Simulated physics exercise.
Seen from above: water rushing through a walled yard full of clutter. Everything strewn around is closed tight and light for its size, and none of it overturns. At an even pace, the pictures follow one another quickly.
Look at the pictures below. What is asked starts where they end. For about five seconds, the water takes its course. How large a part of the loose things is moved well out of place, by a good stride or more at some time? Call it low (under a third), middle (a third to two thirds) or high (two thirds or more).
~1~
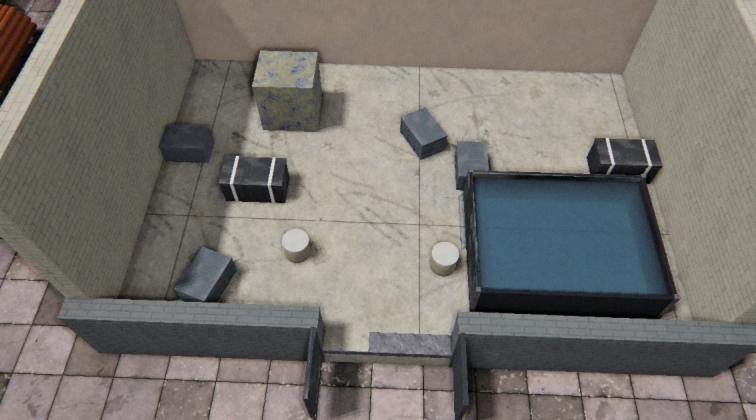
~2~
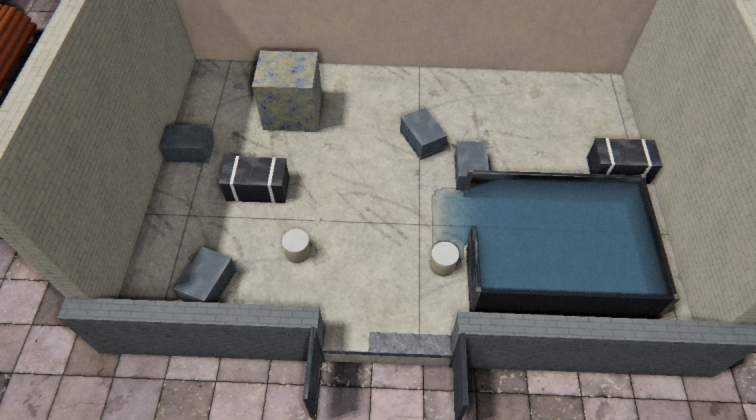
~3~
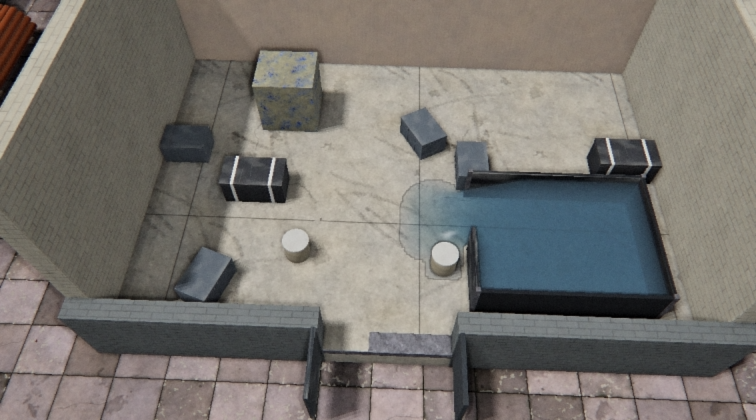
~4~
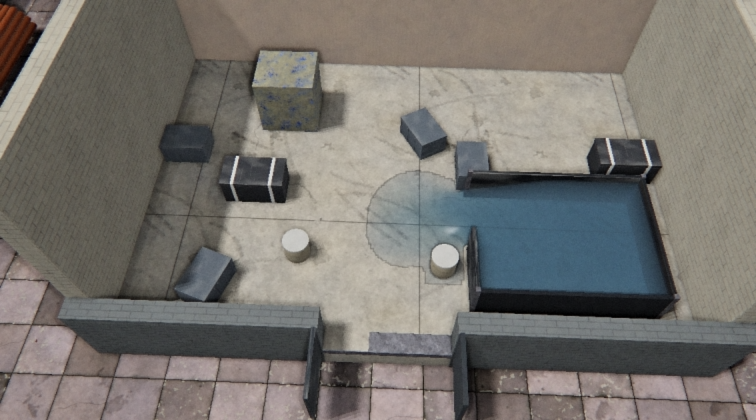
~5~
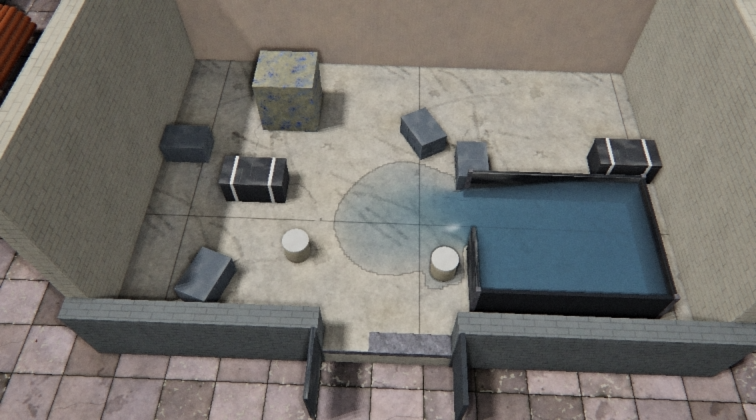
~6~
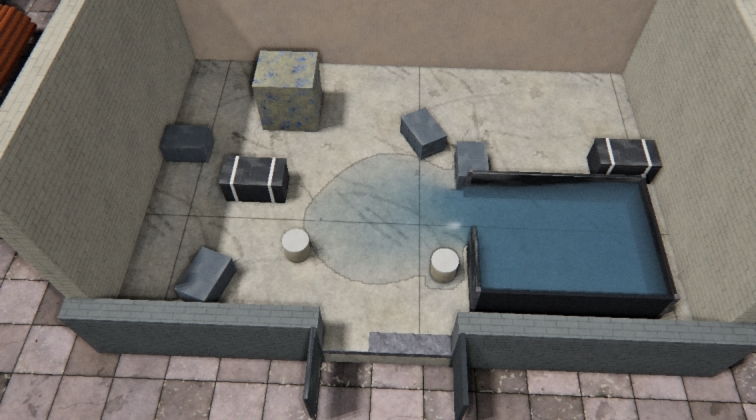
Middle.
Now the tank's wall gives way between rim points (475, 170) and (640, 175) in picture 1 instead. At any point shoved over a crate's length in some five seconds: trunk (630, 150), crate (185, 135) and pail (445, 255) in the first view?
Well, in order they come out as beyond that mark, under that mark and under that mark.
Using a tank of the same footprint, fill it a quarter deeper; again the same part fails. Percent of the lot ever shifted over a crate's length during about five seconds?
Roughly 50 per cent of them.
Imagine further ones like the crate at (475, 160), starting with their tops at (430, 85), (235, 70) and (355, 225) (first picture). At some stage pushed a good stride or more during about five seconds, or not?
Sequence: Doesn't go far, doesn't go far, travels that far.
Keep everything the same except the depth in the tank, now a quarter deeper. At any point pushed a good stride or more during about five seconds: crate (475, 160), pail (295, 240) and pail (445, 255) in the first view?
First one missed the mark, second one cleared the mark, third one missed the mark.
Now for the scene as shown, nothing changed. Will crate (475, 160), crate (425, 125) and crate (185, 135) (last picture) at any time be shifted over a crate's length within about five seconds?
Here's how it goes one after another: Remained close, remained close and traveled a good way.
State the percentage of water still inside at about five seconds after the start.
My figure is 98 per cent.
A moment on, 0 of 8 are well off their spots; 0 afloat.
Next, 1 of 8 are well off their spots; 1 afloat.
Later, 2 of 8 are well off their spots; 3 afloat.
In the end, 4 of 8 are well off their spots, and 4 have been at some point; 3 afloat.
